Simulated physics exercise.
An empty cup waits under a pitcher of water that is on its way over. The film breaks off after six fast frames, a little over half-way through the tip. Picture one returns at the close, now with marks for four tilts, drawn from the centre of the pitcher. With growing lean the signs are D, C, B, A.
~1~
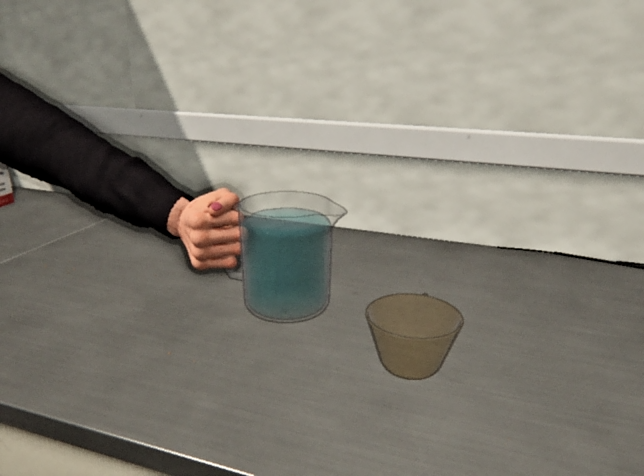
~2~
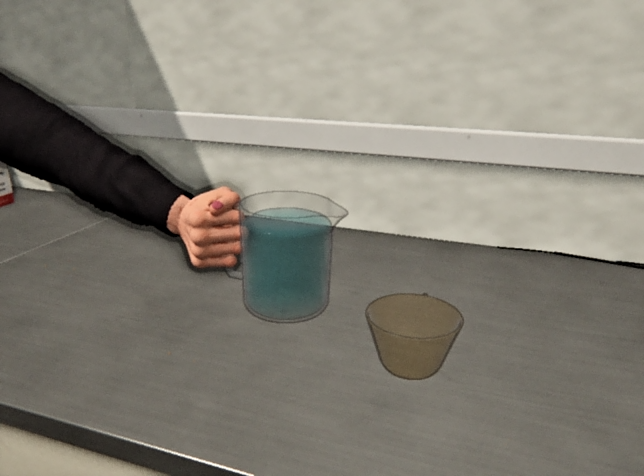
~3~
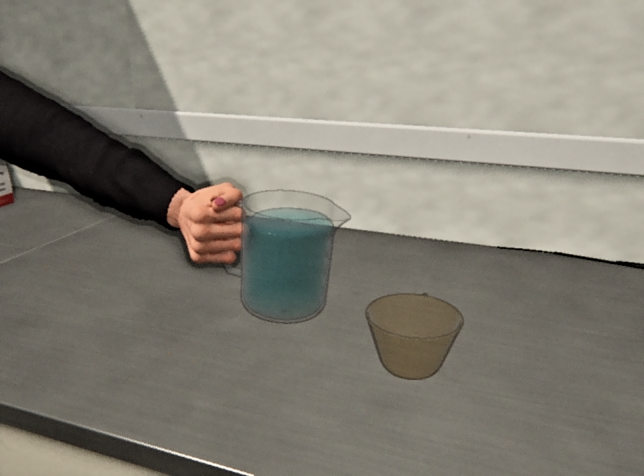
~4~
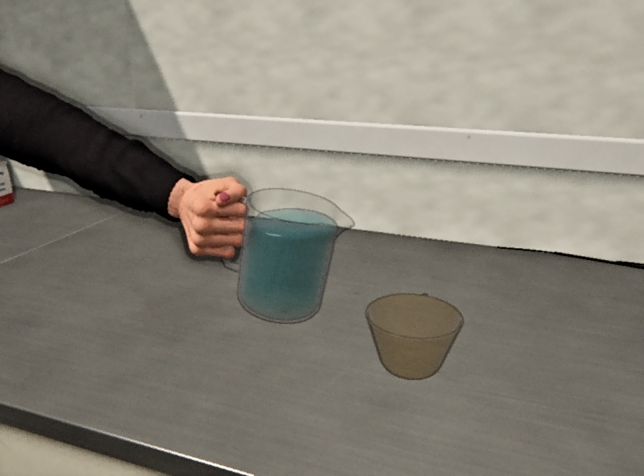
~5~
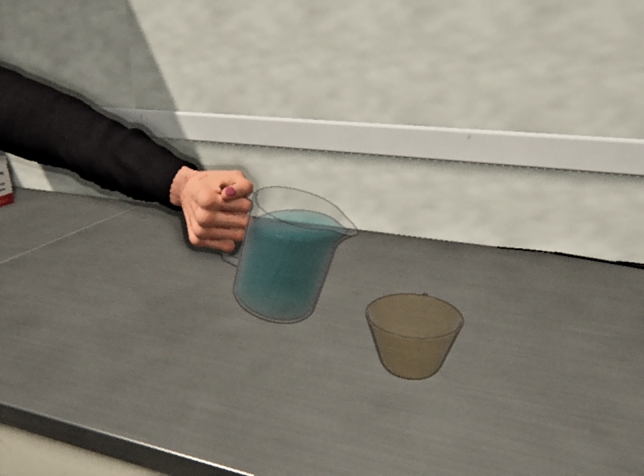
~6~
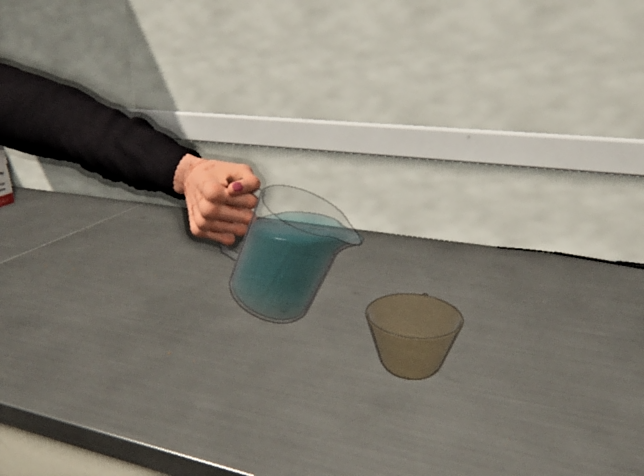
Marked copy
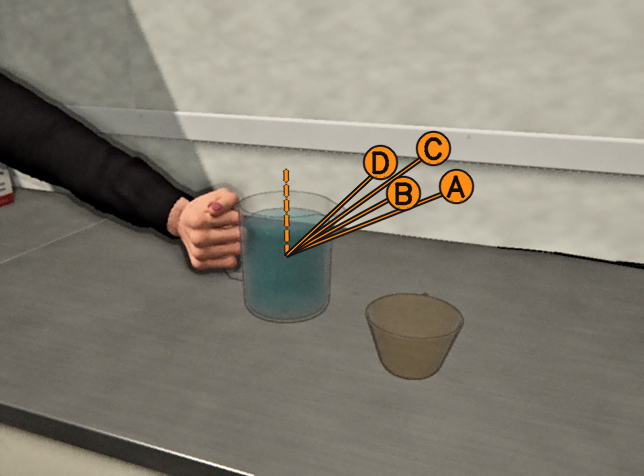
A hand in a black sleeve, reaching in from the left, grips a clear pitcher of blue liquid on a grey countertop, seen from slightly above against a pale wall. A small, empty-looking brownish cup, see-through and narrower at its base, sits to the right. The hand slowly tilts the upright pitcher rightward, its spout leaning toward the cup, while the cup and view stay still.
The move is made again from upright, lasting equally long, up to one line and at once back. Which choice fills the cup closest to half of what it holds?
D is best.
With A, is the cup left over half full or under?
Over.
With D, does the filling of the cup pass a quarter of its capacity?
Yes, it does.
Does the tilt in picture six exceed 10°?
Yes.
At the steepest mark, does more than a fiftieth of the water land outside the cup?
Yes.
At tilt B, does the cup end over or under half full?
Over half.
In orange, A at (441, 194); B at (387, 200); C at (420, 159); D at (370, 177).
With A, the cup ends with about 87 % of what it can hold; 10 % of the water is spilt.
With B, the cup ends with about 84 % of what it can hold.
With C, the cup ends with about 68 % of what it can hold.
With D, the cup ends with about 50 % of what it can hold.
